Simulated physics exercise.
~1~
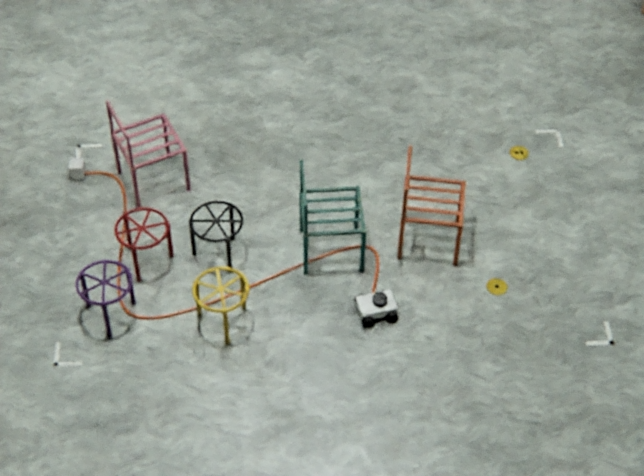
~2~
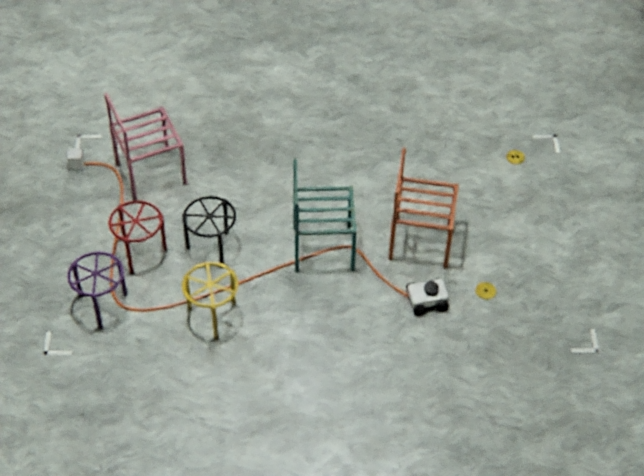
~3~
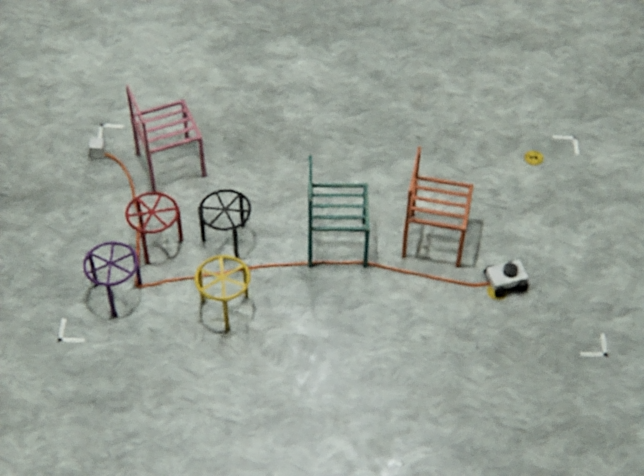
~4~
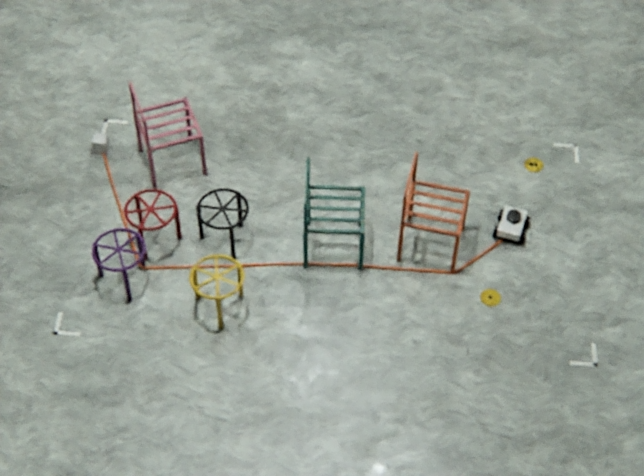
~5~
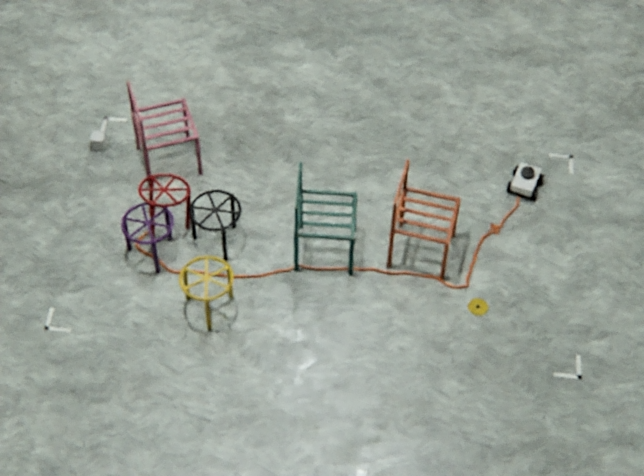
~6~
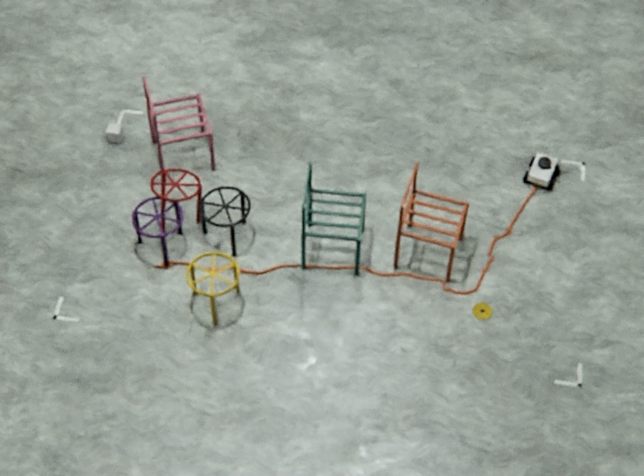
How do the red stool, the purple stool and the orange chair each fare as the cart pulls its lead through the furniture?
The purple stool and the red stool are both shifted from where they stood, while the orange chair keeps its place.
